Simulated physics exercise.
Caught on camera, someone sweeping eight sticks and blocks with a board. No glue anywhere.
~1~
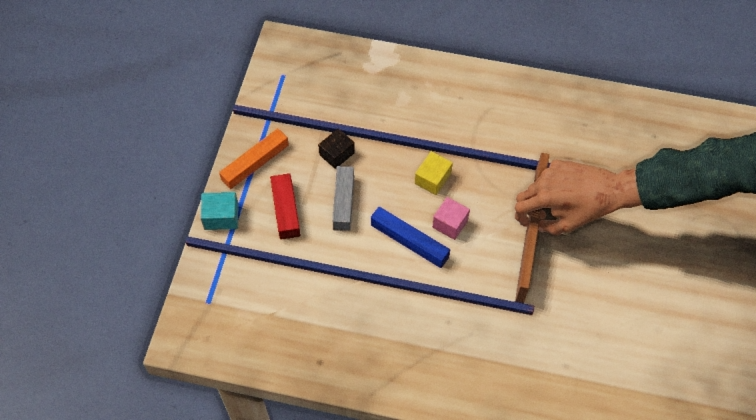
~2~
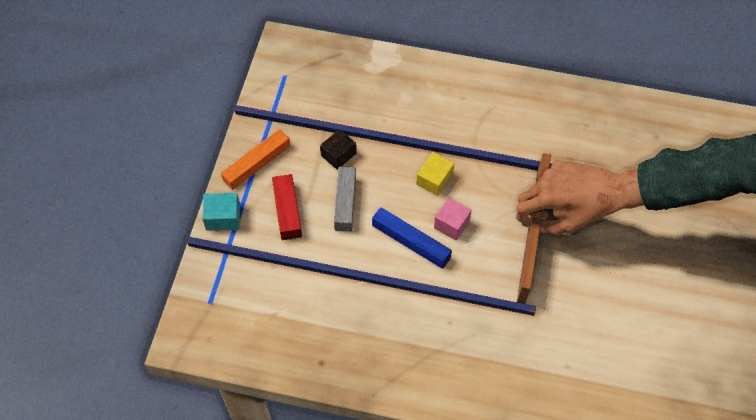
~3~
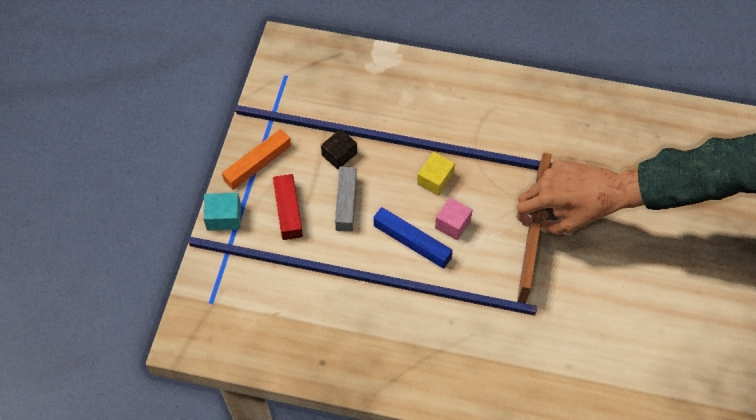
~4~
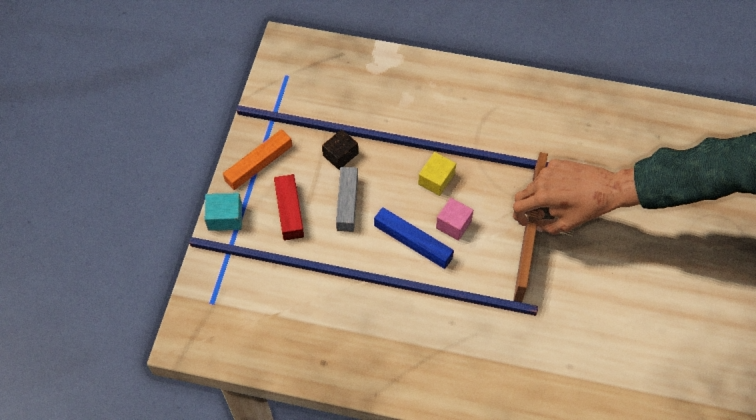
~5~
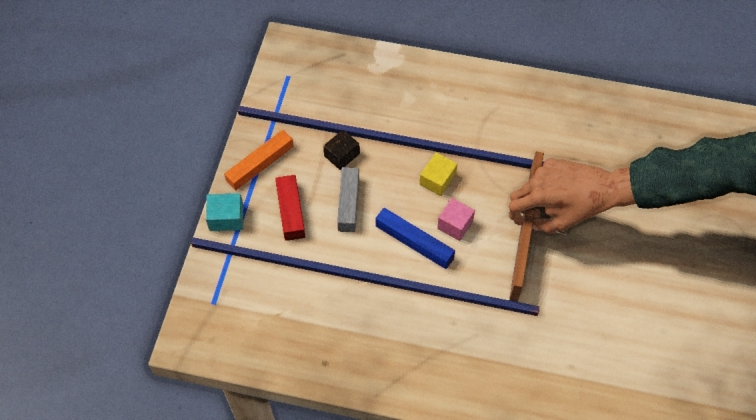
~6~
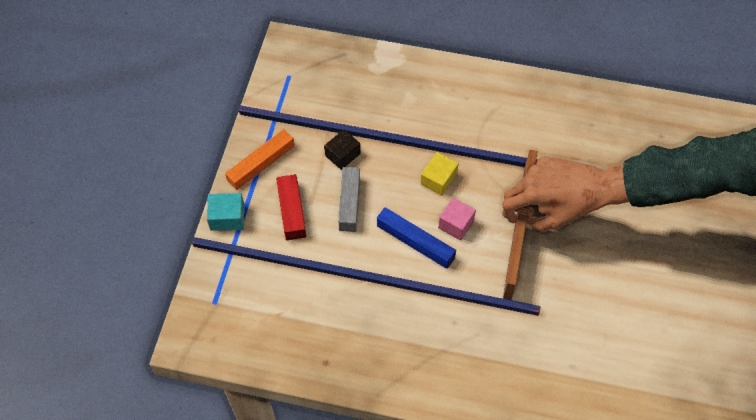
We see a hand holding a wooden board upright behind eight scattered coloured sticks and blocks between two dark rails on a table. The hand then slides the board slightly left, while the pieces stay in place, untouched.
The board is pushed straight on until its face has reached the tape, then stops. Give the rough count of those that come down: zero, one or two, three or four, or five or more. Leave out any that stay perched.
The number that fall off is three or four.
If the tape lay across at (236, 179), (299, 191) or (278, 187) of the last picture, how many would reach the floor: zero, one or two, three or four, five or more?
In that order: 5 or more; not one; 1 or 2.
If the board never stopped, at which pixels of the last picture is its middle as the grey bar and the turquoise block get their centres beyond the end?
For the grey bar at (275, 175), for the turquoise block at (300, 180).
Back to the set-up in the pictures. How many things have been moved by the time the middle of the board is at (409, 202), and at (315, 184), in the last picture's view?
At the one place 4, at the other 8.
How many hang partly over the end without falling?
That would be 2.
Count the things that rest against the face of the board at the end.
In contact: 3.
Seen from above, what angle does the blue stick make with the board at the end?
About 30°.
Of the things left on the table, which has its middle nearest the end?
The black block ends nearest.
Soon after, none off yet; turquoise block at rest near (226, 212); orange bar at rest near (260, 159); red stick at rest near (291, 207).
After that, none off yet; turquoise block at rest near (226, 212); orange bar moving near (258, 158); red stick displaced a little near (264, 207).
In the end, the number that fall off is three or four; gone, grey bar, red stick, orange bar and turquoise block.
